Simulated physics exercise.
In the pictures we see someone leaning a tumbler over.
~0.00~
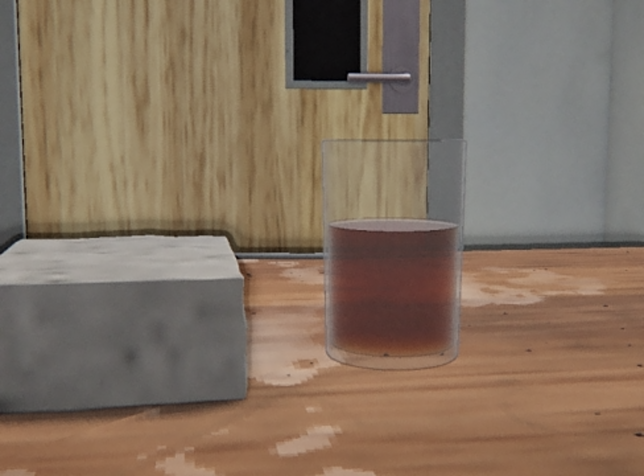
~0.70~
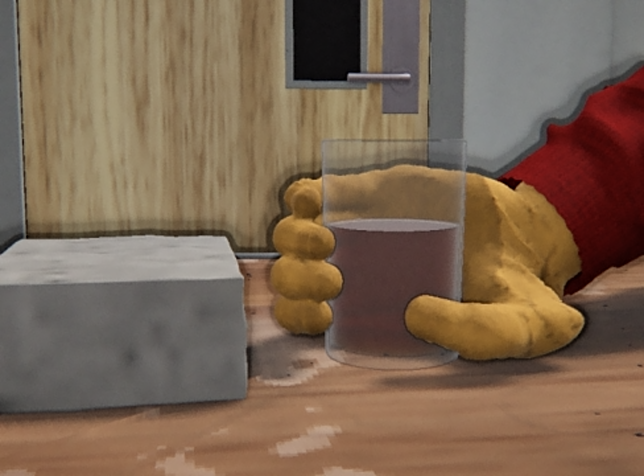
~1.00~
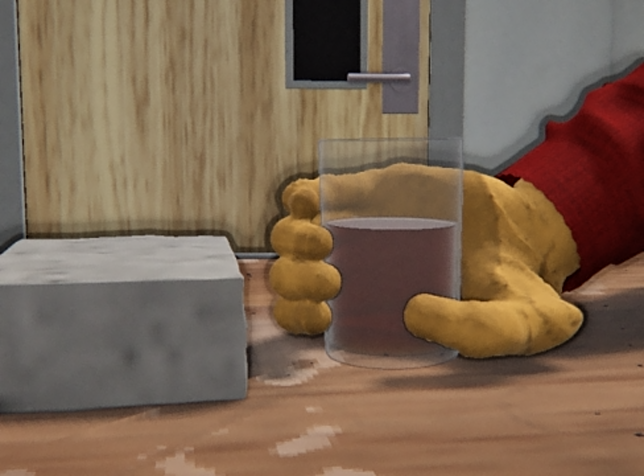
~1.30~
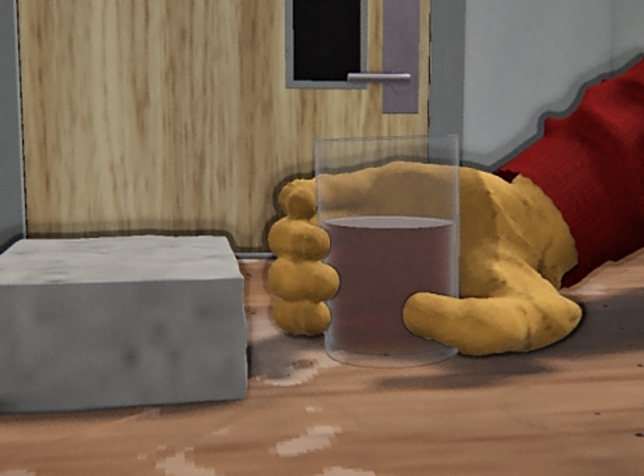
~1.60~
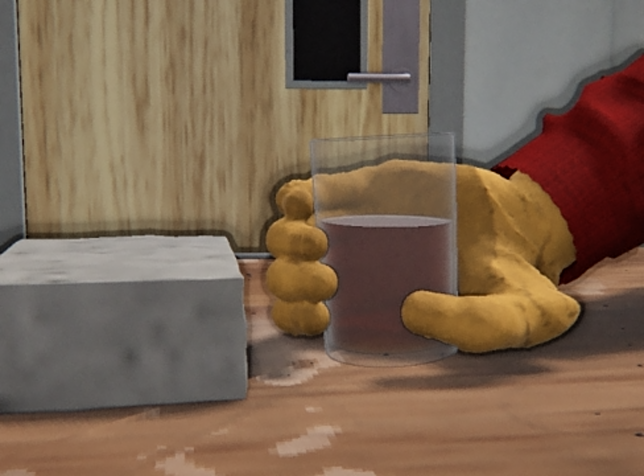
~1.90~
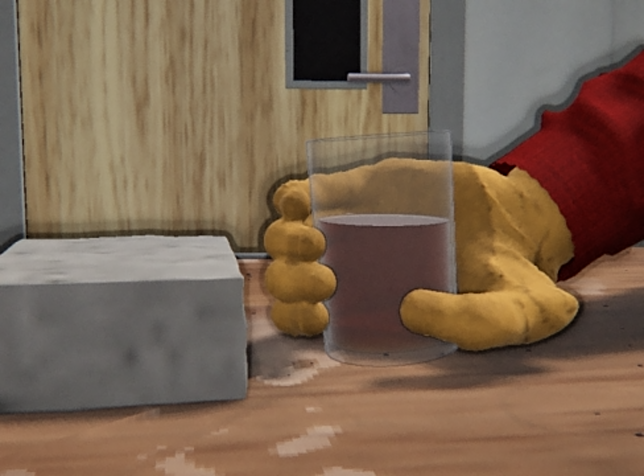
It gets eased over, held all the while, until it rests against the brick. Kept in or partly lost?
Kept in.
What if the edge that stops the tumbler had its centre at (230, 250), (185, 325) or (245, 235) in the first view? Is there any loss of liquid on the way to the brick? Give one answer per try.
Taking each in turn: Nothing escapes, some escapes, nothing escapes.
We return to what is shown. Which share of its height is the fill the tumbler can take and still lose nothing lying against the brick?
Roughly 75 percent of its height.
By 2.5 s, the tumbler leans by about 20°; its rim is dry.
By 3.1 s, the tumbler leans by about 30°; its rim is dry.
By 4.5 s, the tumbler leans by about 35°, against the brick; its rim is dry.
